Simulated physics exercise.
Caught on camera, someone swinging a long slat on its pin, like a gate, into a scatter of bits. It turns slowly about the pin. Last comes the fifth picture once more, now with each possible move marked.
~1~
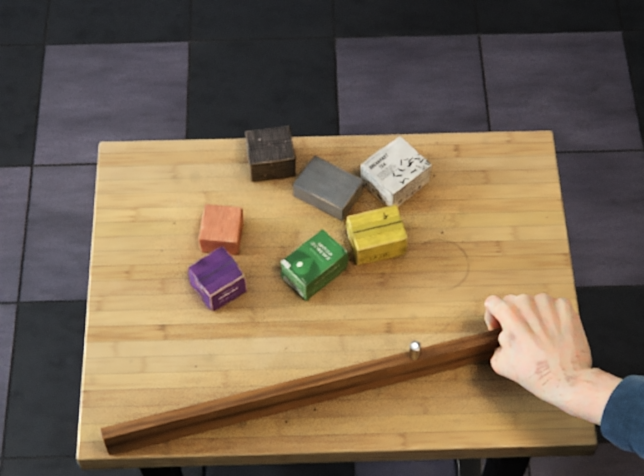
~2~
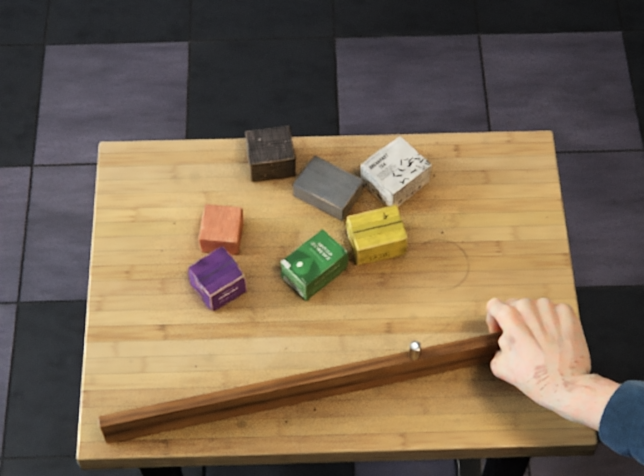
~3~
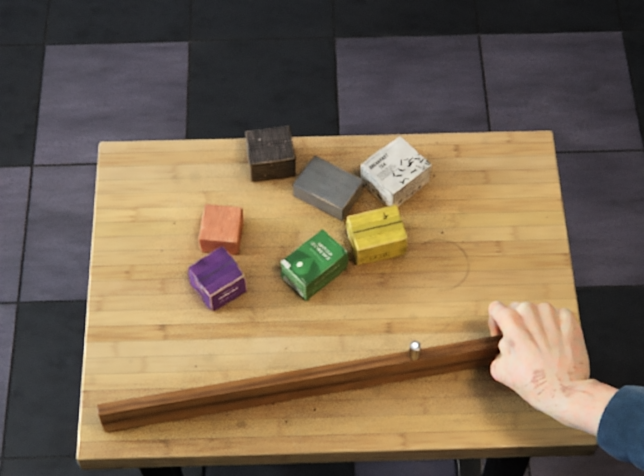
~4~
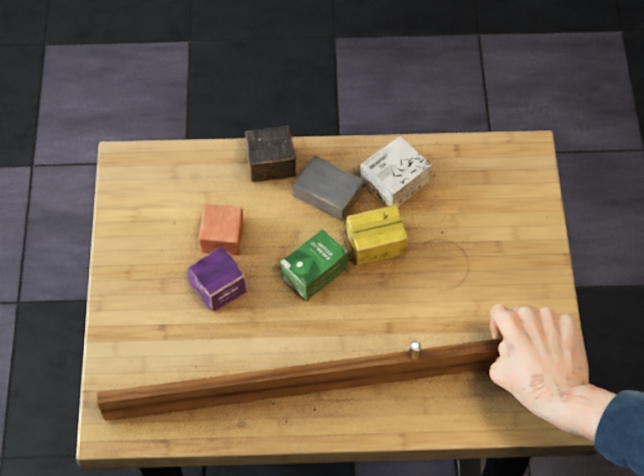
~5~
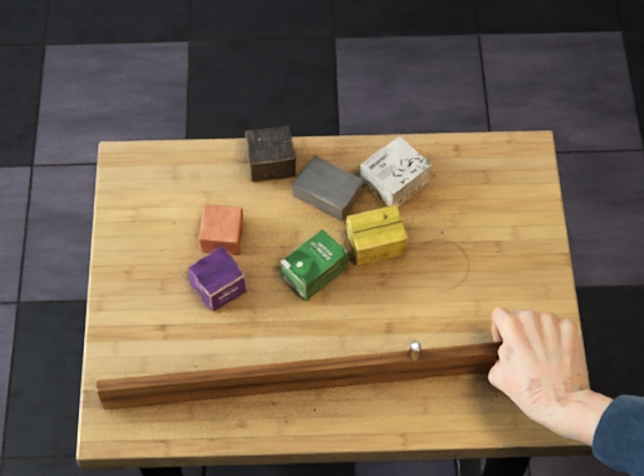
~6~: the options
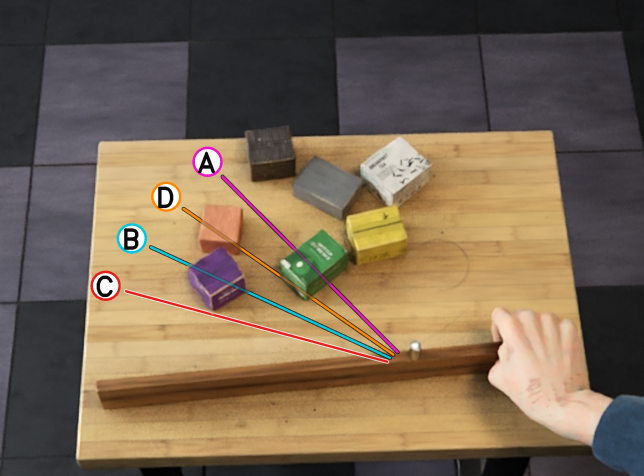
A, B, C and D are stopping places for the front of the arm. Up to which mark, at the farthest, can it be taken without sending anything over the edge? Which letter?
At A, and not beyond.
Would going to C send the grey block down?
By then, no.
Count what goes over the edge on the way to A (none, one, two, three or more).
By then, none.
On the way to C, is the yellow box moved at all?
No.
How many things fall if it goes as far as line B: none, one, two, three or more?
In all, none.
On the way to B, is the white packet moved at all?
By then, no.
On the marked copy, A at (306, 261); B at (267, 301); C at (254, 326); D at (285, 279).
With A. Early on, arm (256, 319); black block (270, 154); white packet (395, 174).
Further on, arm (279, 274); orange block (215, 200); purple box (239, 233).
At the end, arm (306, 248); black block (284, 143); orange block (249, 172); nothing has fallen.
As for the rest, B is safe but short; C is safe but short; D is safe but short.
